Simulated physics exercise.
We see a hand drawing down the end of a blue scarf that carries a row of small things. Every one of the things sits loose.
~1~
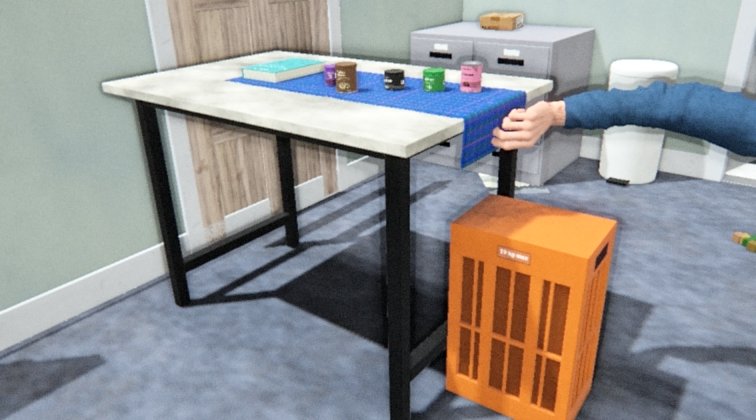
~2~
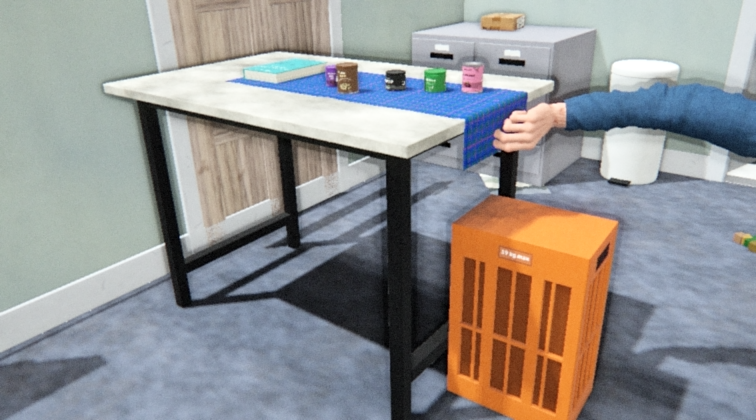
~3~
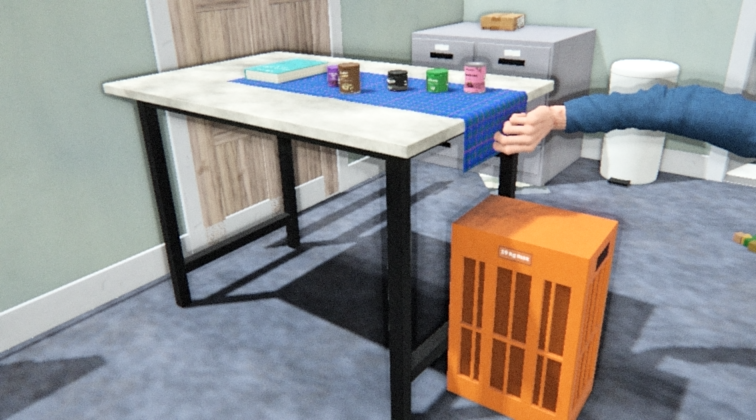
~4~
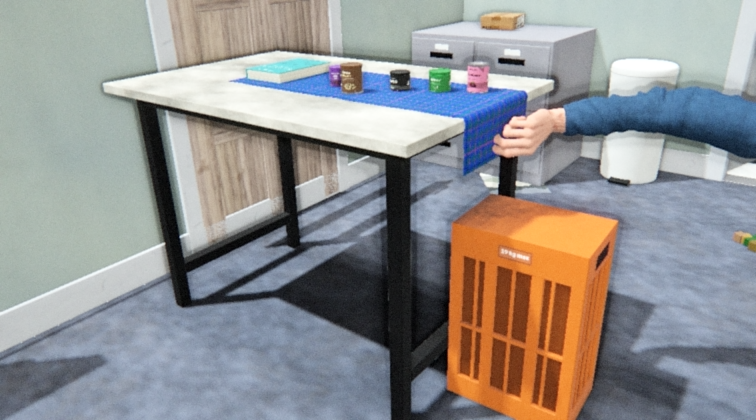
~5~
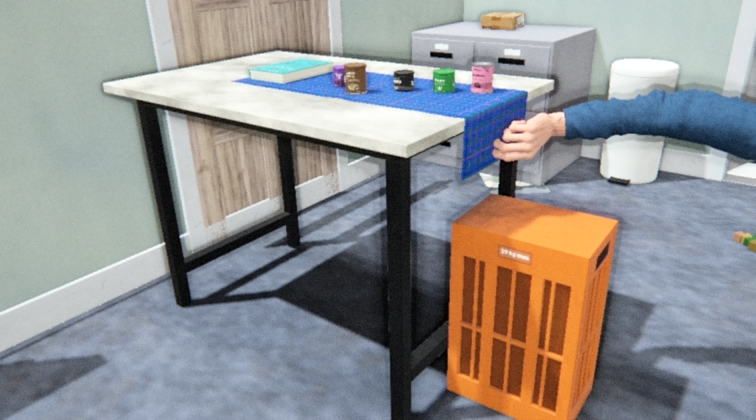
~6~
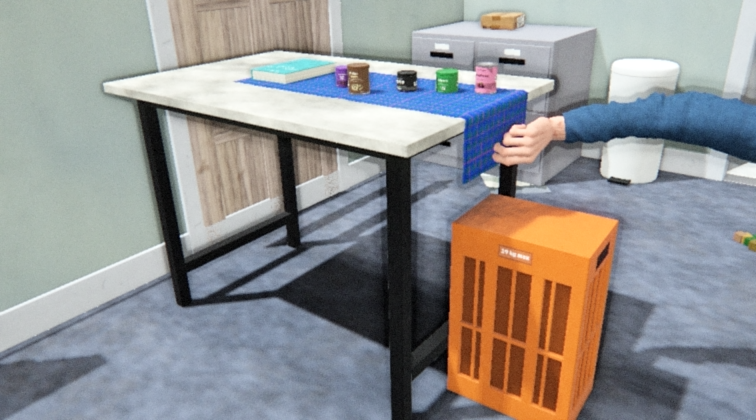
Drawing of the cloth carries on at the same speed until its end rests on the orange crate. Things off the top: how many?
Most likely just one will go over the edge.
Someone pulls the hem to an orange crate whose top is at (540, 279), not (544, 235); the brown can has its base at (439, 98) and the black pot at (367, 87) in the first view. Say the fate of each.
In the end the brown can gets dislodged; meanwhile the black pot rides it out.
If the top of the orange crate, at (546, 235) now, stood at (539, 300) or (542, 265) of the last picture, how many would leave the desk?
In that event, 4 and 2.
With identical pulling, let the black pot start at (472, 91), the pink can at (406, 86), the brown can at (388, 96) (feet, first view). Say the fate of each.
The black pot? It tips off. The pink can stays where it is, and the brown can stays where it is.
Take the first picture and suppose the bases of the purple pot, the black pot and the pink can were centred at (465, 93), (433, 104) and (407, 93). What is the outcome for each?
Here's how it goes: The purple pot ends up down, the black pot ends up down, and the pink can makes it through.
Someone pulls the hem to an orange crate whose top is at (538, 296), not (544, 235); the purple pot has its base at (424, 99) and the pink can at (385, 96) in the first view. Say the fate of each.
The purple pot is lost; the pink can is lost.
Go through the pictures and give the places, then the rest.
Hem (461, 168); pink can (472, 63); green pot (434, 70); black pot (394, 71); brown can (346, 63); purple pot (333, 66); top of the crate (544, 235), in the first picture.
Hem (464, 170); pink can (473, 64), in the second picture.
Hem (464, 173); green pot (437, 71), in the third picture.
Hem (464, 176); black pot (400, 71); top of the crate (545, 235), in the fourth picture.
Hem (461, 180); brown can (355, 64), in the fifth picture.
Hem (463, 184); pink can (487, 64); green pot (447, 71); black pot (407, 72); brown can (358, 64); purple pot (344, 67), in the sixth picture.
Early on, hem near (495, 190); all still up.
Midway, hem on the crate; pink can gone.
Finally, hem on the crate; pink can gone. Over the edge go one.
